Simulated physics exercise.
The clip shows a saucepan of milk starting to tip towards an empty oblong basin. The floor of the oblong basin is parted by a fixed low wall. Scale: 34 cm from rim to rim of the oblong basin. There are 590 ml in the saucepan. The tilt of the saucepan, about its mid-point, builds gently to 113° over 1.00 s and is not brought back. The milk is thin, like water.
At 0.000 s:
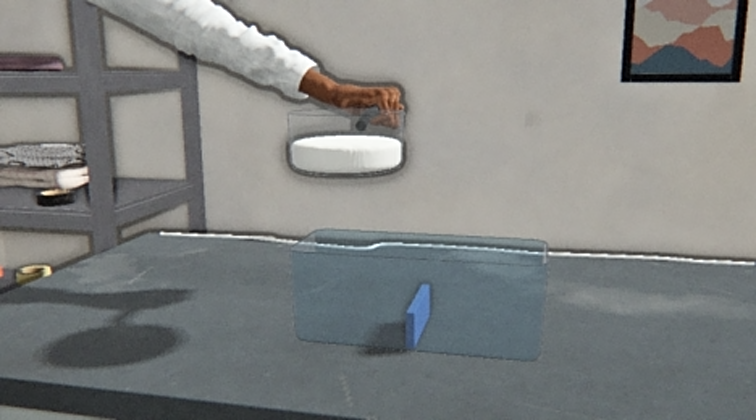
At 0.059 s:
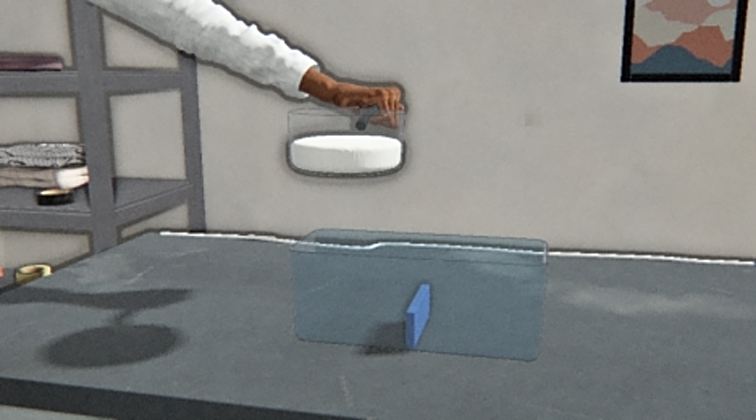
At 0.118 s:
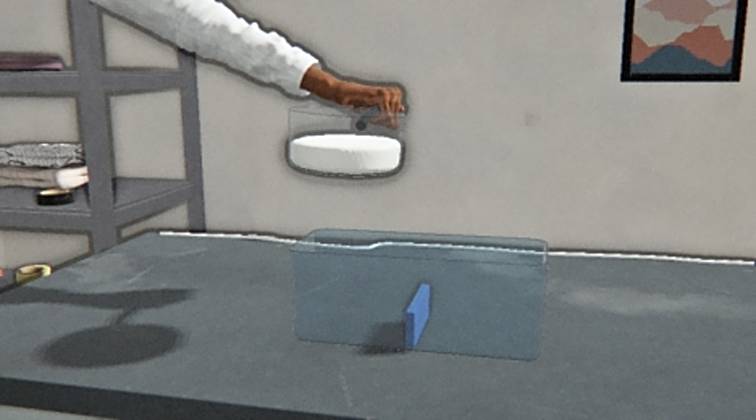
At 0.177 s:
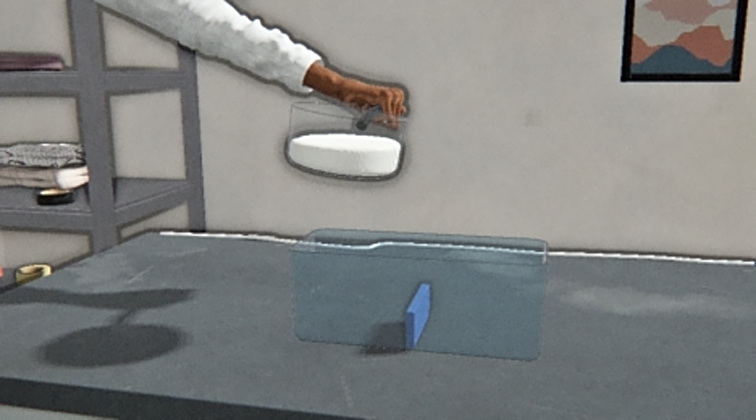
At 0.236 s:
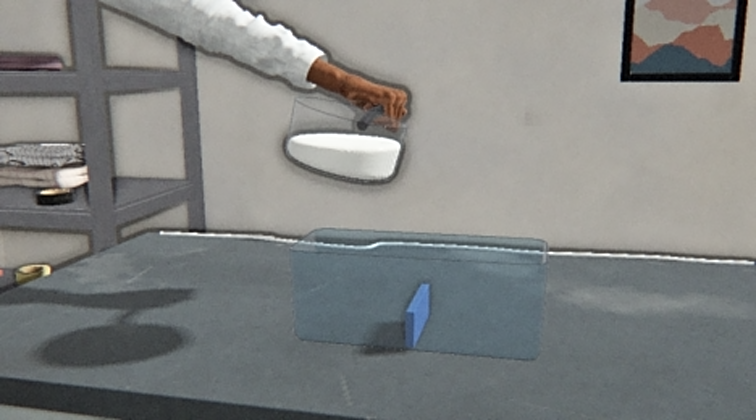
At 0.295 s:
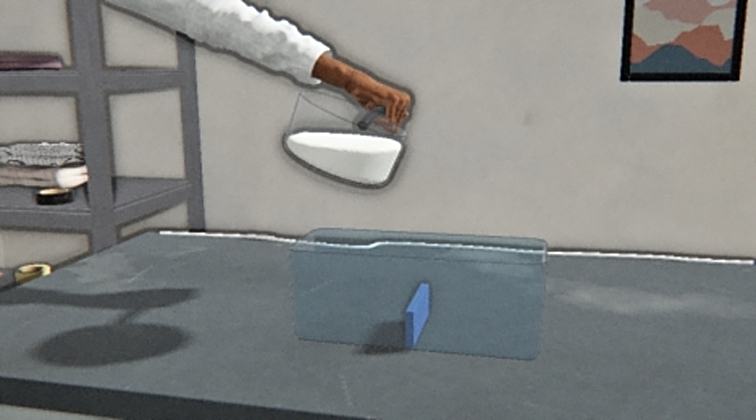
A hand held a clear saucepan of white milk above a see-through oblong basin with a small blue wall inside, kept it almost level at first, then gently tilted it down towards the right.
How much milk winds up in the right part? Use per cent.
About 58 per cent.
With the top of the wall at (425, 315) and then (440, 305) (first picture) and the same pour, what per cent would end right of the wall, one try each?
First 55, then 30 per cent.
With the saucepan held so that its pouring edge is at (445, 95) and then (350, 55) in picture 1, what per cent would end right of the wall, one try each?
In turn about 95 and 5 per cent.
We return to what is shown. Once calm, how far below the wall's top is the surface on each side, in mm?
Left about 38 mm, right about 34 mm.
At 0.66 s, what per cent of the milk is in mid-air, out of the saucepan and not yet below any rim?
Near 38 in a hundred.
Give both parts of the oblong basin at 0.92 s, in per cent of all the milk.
Left about 26, right about 58.
After 0.66 s the tilt is 83° and 46 per cent is still to pour, 0 is left of the wall and 16 right of it.
After 0.92 s the tilt is 111° and 7 per cent is still to pour, 26 is left of the wall and 58 right of it.
After 1.20 s the tilt is 113° and 0 per cent is still to pour, 41 is left of the wall and 58 right of it.
After 1.50 s the tilt is 113° and 0 per cent is still to pour, 41 is left of the wall and 58 right of it.
In the end 41 per cent lies left of the wall, 58 right of it and 0 outside.
